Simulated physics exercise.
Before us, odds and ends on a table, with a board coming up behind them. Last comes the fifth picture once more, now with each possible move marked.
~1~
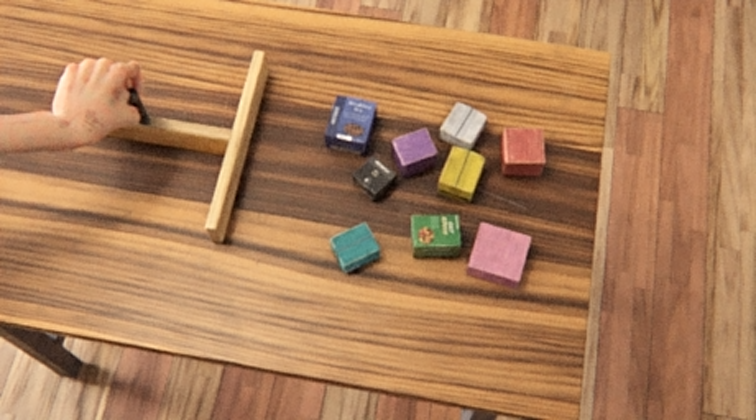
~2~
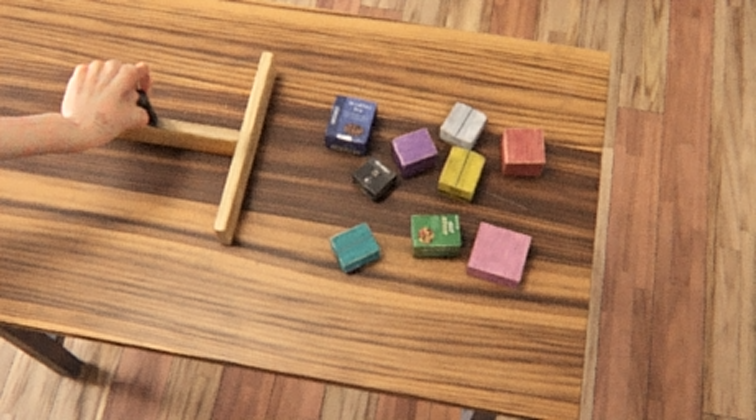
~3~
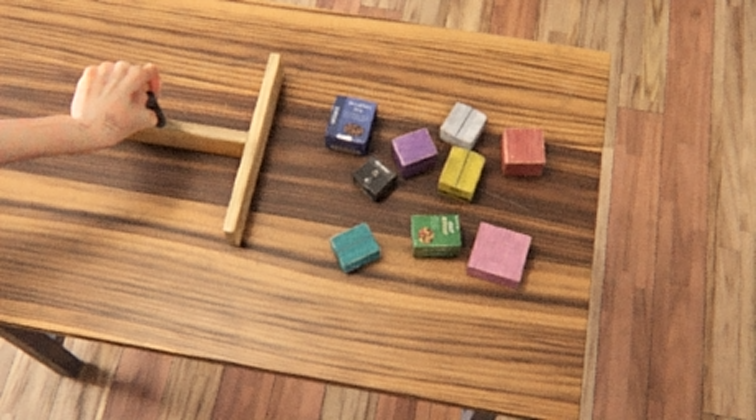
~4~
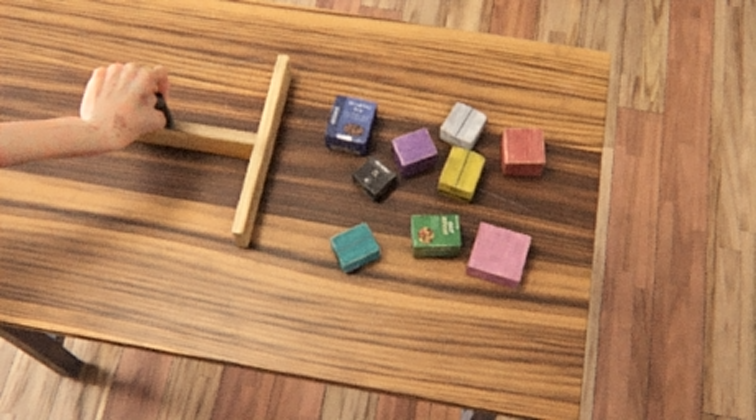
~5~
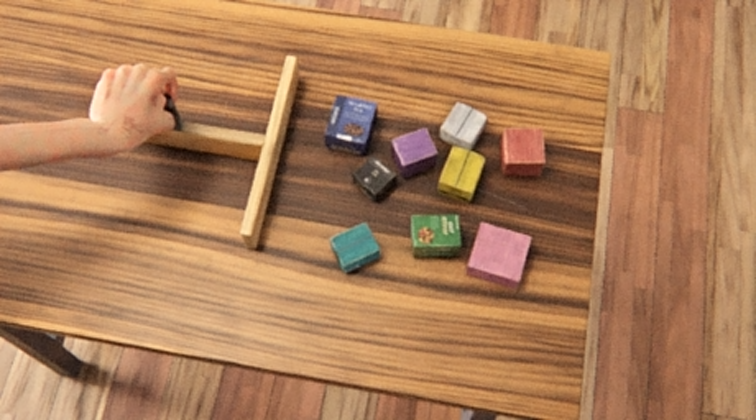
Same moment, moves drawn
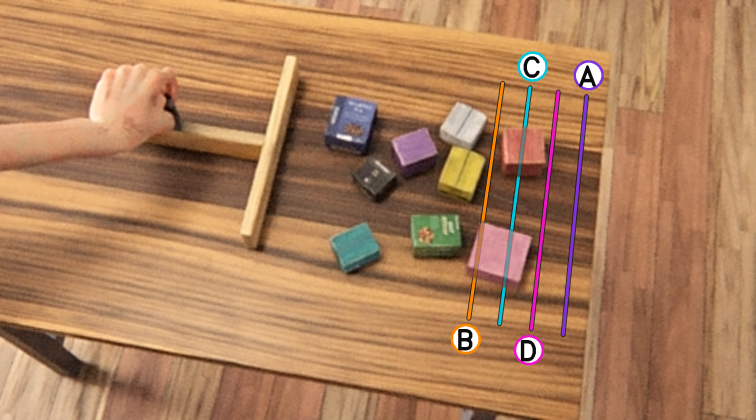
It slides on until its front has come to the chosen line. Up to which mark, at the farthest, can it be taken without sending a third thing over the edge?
It can go as far as C.
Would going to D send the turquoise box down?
No.
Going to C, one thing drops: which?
The red block goes over.
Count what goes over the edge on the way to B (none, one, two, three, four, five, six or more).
In all, none.
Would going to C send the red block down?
Yes.
On the marked copy, A at (576, 208); B at (487, 194); C at (516, 199); D at (546, 204).
Taking C. A third of the way, board (358, 156); turquoise box (372, 252); yellow box (469, 177).
Two thirds of the way, board (447, 170); red block (558, 162); purple block (519, 164).
When it is over, board (516, 182); red block over the edge; purple block (583, 177); one fallen.
As for the rest, A drops six; B is within the limit but short; D drops five.
